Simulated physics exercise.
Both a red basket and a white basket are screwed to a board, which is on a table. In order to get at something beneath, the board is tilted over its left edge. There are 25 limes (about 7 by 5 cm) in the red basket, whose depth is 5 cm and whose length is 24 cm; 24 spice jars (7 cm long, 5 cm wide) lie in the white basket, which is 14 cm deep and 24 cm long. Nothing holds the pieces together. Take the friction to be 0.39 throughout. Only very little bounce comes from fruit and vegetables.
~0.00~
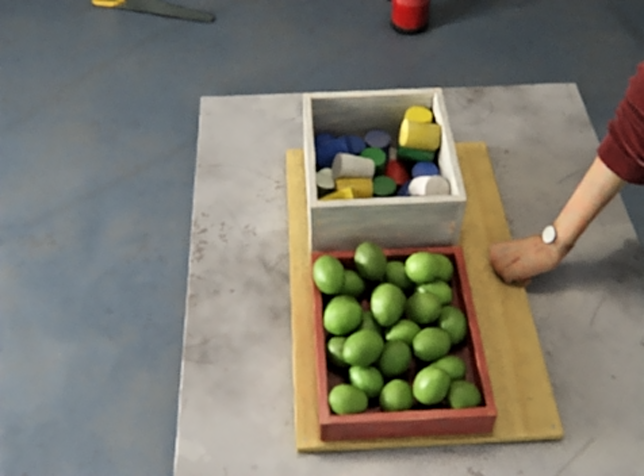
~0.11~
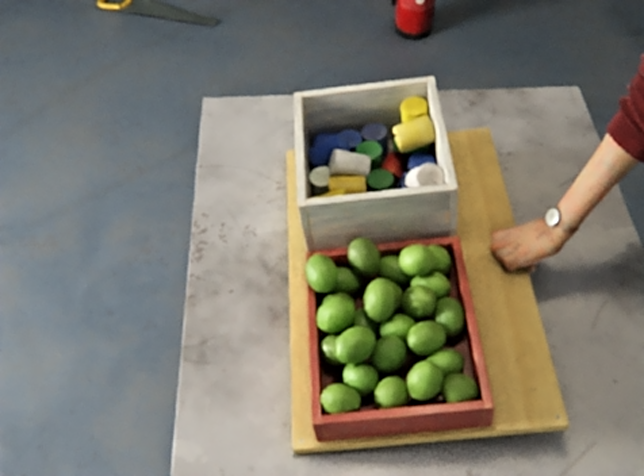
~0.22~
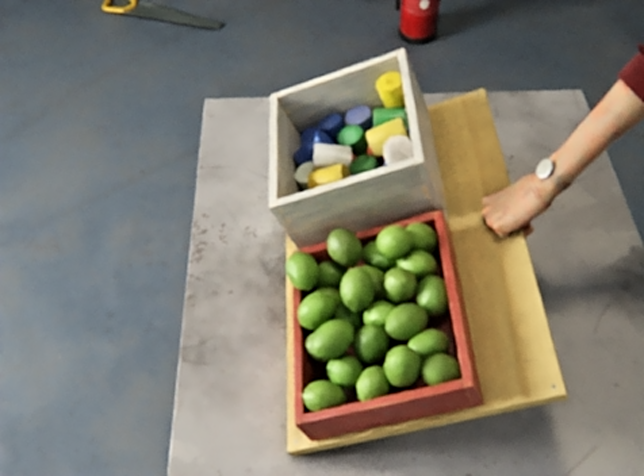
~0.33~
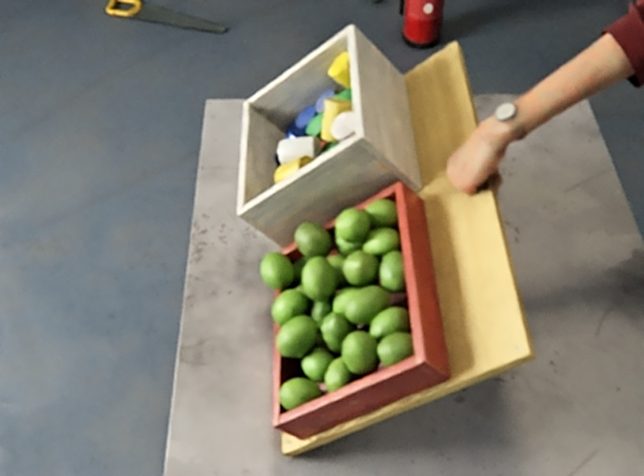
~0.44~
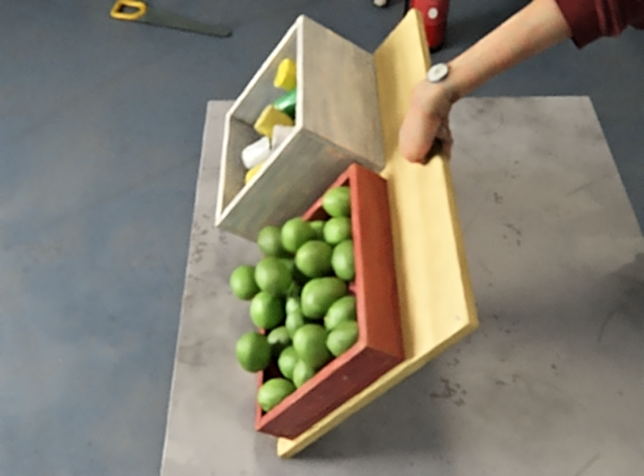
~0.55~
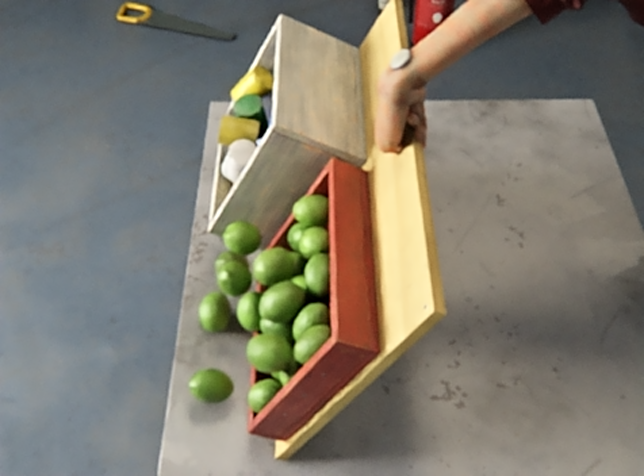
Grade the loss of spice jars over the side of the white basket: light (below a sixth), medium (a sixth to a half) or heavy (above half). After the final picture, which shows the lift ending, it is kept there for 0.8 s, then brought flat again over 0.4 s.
Light.
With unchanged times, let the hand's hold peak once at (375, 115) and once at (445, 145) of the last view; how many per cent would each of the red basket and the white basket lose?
Red basket: 50 %, then 30 %; white basket: 20 %, then 0 %.
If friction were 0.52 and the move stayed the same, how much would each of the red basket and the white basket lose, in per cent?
In that case the red basket sheds 40 per cent, while the white basket sheds 10 per cent.
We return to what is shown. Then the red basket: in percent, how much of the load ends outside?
Red basket: 40%.
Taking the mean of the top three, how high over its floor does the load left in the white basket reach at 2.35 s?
It reaches close to 12 cm.
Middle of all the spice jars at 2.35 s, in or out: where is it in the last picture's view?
(369, 191).
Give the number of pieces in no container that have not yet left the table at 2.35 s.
About 4 of them.
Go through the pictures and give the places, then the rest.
In the first picture (each is followed by its nearest rim corner in this view; the camera moves round a little), white basket, (318, 204); red basket, (329, 419); 0° from level; none out.
The second picture shows white basket, (306, 202); red basket, (321, 419); 6° from level.
The third picture shows white basket, (277, 203); red basket, (303, 419); 22° from level.
The fourth picture shows white basket, (243, 209); red basket, (279, 420); 40° from level.
The fifth picture shows white basket, (219, 220); red basket, (260, 423); 56° from level; 1 out, the lowest lime at (247, 283).
The sixth picture shows white basket, (211, 225); red basket, (252, 425); 62° from level; 3 out, the lowest lime at (215, 312).
After 0.84 s, tilt 62°; red basket 15 in, 10 out and white basket 22 in, 2 out.
After 1.20 s, tilt 62°; red basket 15 in, 10 out and white basket 22 in, 2 out.
After 1.70 s, tilt 3°; red basket 15 in, 10 out and white basket 22 in, 2 out.
Final count (at 2.35 s), red basket 15 in, 10 out and white basket 22 in, 2 out. Asked share, 2 of 24, 8 per cent.
